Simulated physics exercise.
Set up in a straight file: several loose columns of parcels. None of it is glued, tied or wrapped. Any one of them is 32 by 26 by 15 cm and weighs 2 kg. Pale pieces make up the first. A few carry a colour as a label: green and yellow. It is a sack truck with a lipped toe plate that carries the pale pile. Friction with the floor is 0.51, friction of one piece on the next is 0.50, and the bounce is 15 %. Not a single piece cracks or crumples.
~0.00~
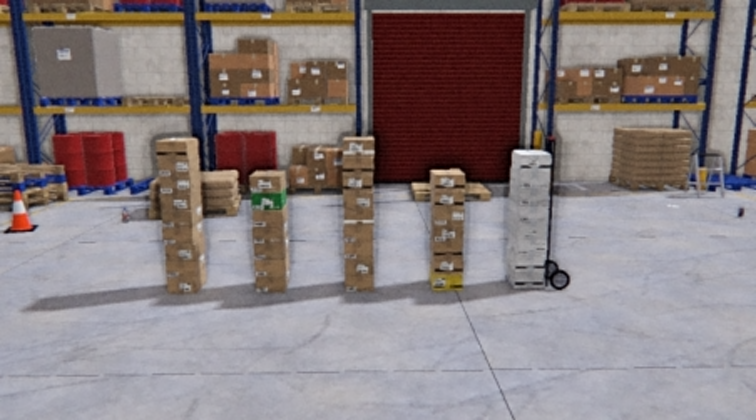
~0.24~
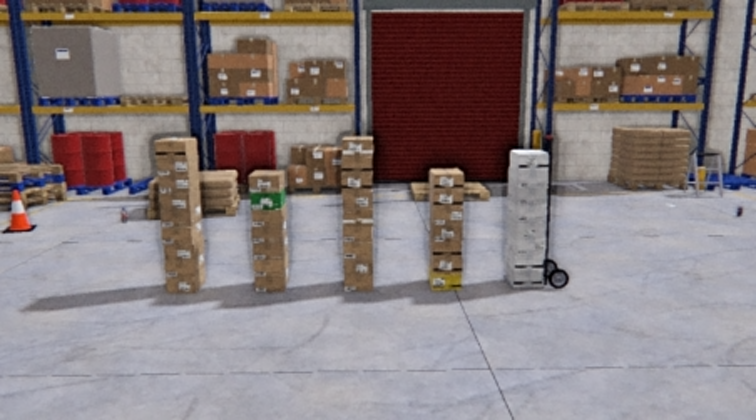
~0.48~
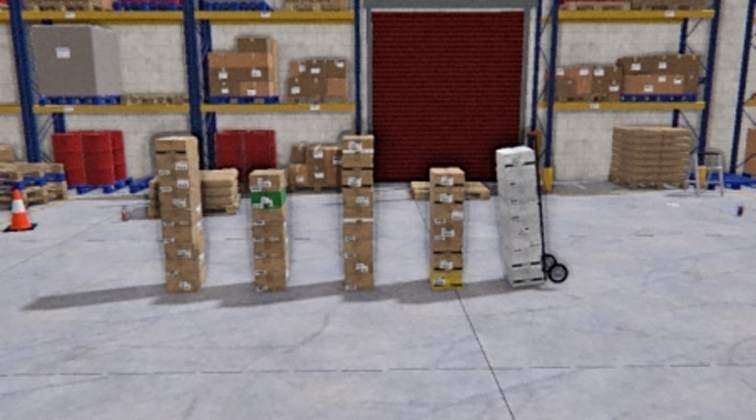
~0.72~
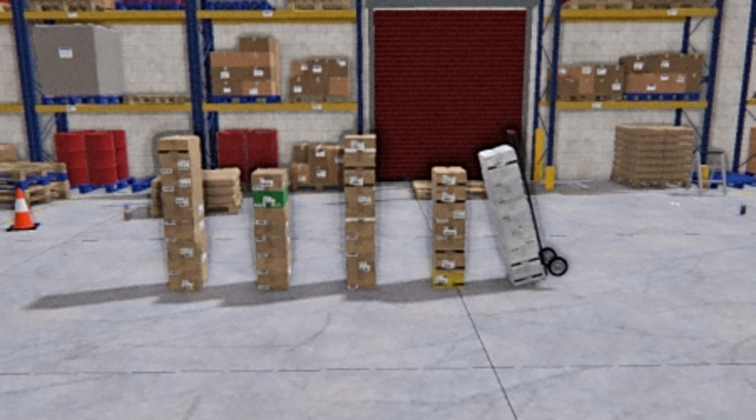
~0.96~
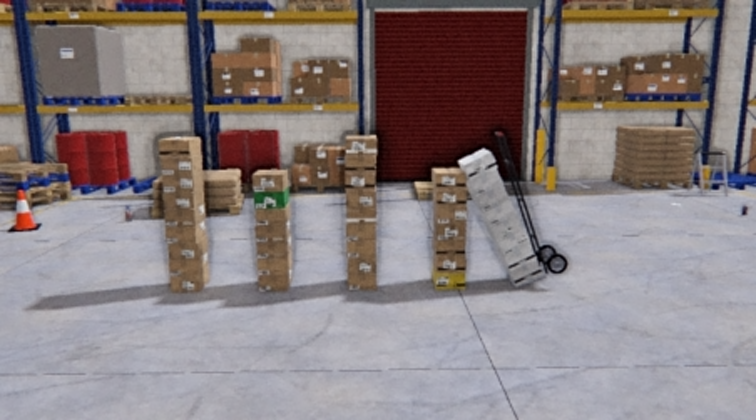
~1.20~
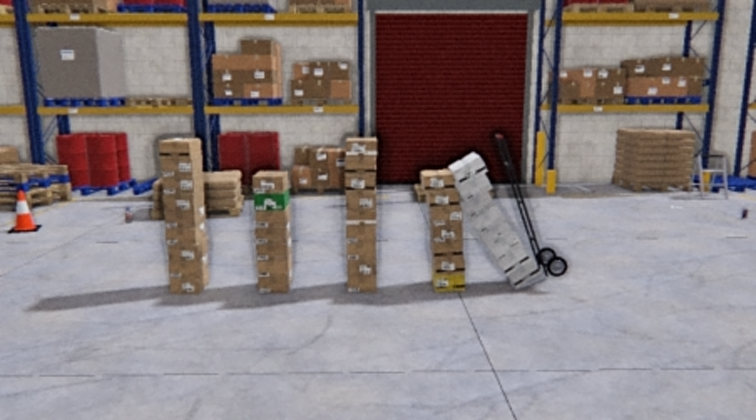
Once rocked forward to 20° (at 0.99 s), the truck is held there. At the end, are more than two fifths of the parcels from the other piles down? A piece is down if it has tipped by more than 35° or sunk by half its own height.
Yes.
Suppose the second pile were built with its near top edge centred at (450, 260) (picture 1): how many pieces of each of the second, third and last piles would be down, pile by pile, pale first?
Second 0, third 0, last 0.
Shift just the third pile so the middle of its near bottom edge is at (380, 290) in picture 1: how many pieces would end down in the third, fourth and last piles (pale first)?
Pile tally - third: 9, fourth: 6, last: 9.
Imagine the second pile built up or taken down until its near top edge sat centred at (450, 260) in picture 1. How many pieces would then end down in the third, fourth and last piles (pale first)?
Counts down - third: 0; fourth: 0; last: 0.
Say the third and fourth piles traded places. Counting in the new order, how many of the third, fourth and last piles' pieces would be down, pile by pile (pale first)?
Pile by pile, you'd see third at 7, fourth at 9 and last at 9 down.
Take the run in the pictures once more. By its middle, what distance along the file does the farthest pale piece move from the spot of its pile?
About 125 cm along the file.
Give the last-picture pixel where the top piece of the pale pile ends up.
Roughly at (388, 228).
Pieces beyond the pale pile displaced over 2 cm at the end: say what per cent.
Moved: 100 per cent.
By 1.74 s, 8 of the pale pile down; none of the 32 other parcels down, 7 disturbed; yellow parcel tilted 28°.
By 2.34 s, 8 of the pale pile down; 7 of the 32 other parcels down; yellow parcel tilted 38°.
By 3.06 s, 8 of the pale pile down; 23 of the 32 other parcels down; yellow parcel tilted 37°; green parcel tilted 16°, 13 cm lower.
By 3.70 s, 8 of the pale pile down; 31 of the 32 other parcels down; yellow parcel tilted 37°; green parcel 47 cm lower.
When it is over (5.0 s), 8 of the pale pile down; 31 of the 32 other parcels down; yellow parcel tilted 36°; green parcel tilted 5°, 47 cm lower. That is 97 per cent. In pixels of the last frame, middles, yellow parcel near (439, 272), green parcel near (141, 251).
